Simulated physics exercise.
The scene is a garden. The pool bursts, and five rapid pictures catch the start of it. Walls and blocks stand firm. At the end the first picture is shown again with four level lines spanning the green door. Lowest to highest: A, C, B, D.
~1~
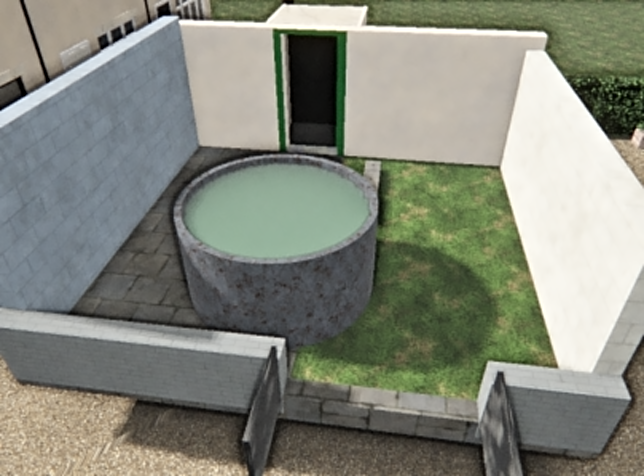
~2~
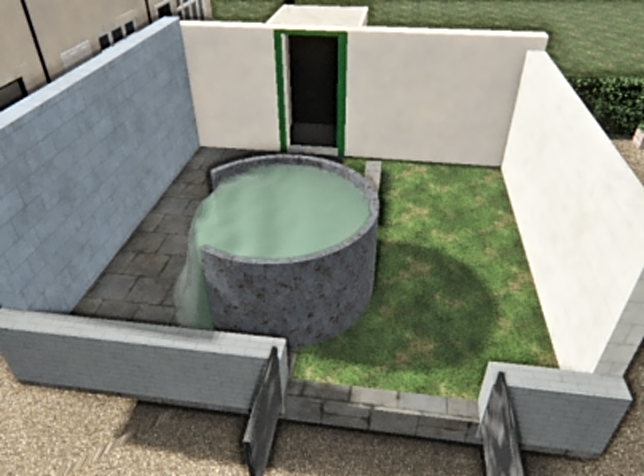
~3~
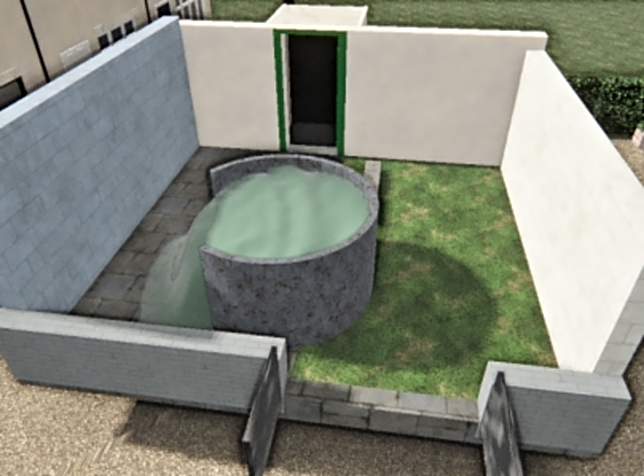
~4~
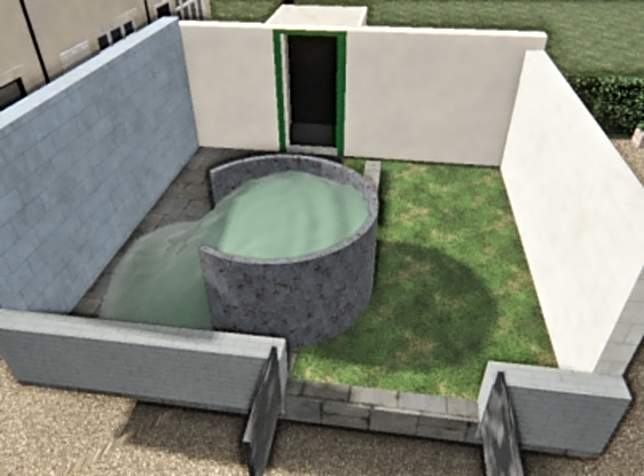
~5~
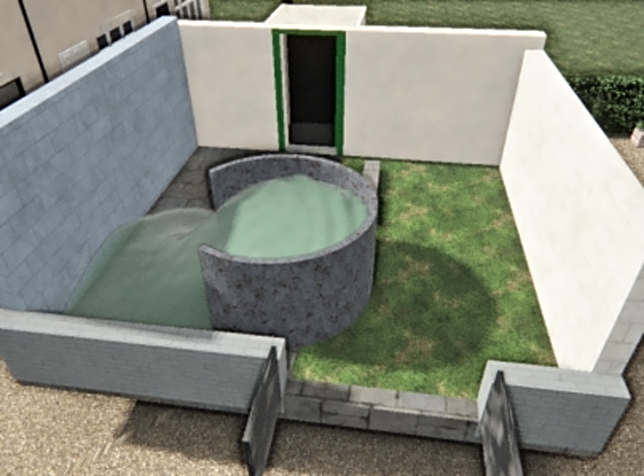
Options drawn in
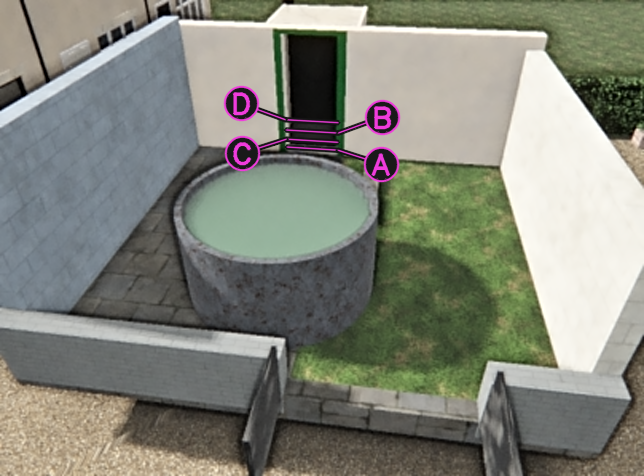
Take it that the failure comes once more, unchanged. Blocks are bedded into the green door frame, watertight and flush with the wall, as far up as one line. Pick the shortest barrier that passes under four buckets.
I would pick height C.
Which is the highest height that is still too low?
Height A.
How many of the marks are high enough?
Three of the four.
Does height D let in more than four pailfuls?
No, that is safe.
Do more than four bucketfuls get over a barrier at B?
No.
In magenta, A at (312, 148); B at (311, 131); C at (312, 140); D at (311, 121); from the bottom up A, C, B, D.
With A, about 14 bucketfuls get in.
With B, nothing gets over.
With C, a splash gets over, under a bucket.
With D, nothing gets over.
